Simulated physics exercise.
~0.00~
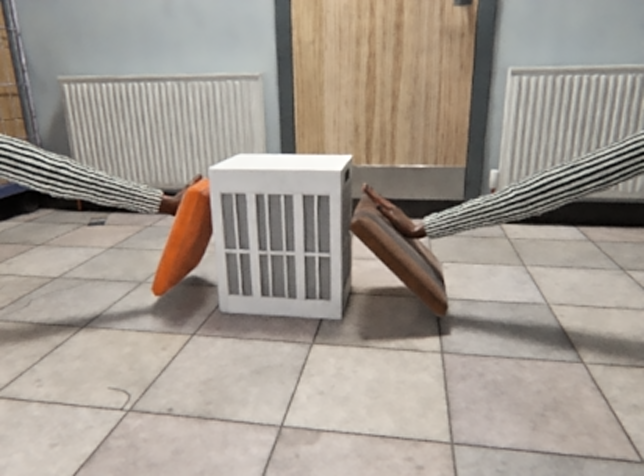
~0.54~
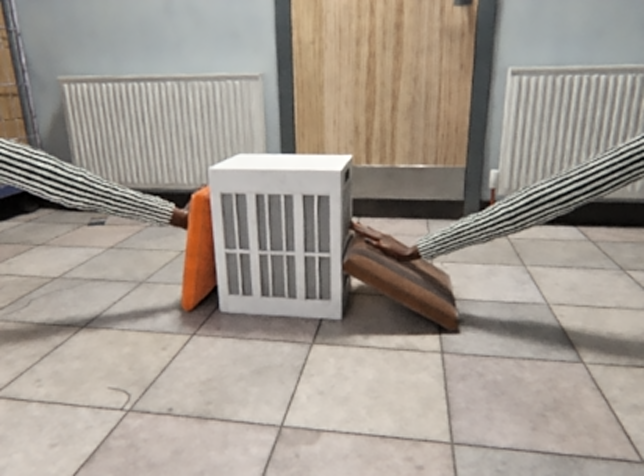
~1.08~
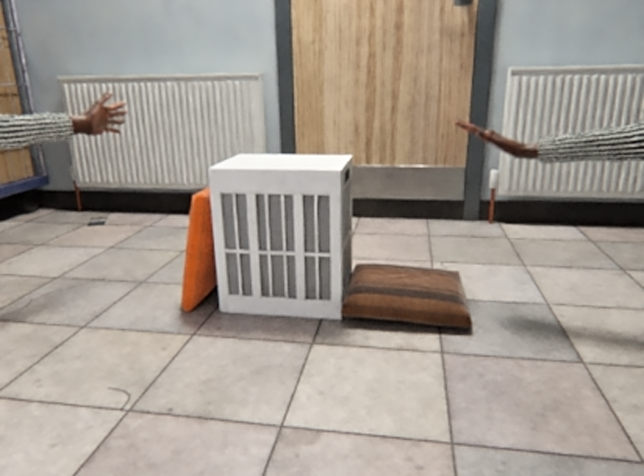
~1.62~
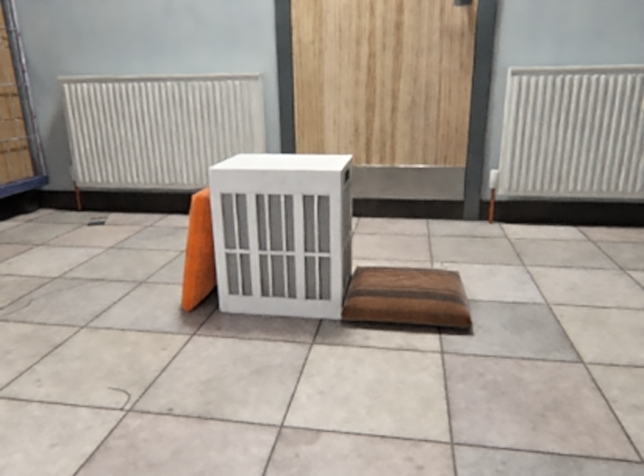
Two hands leaning cushions against a white slatted box, the orange one staying propped while the brown one drops flat.
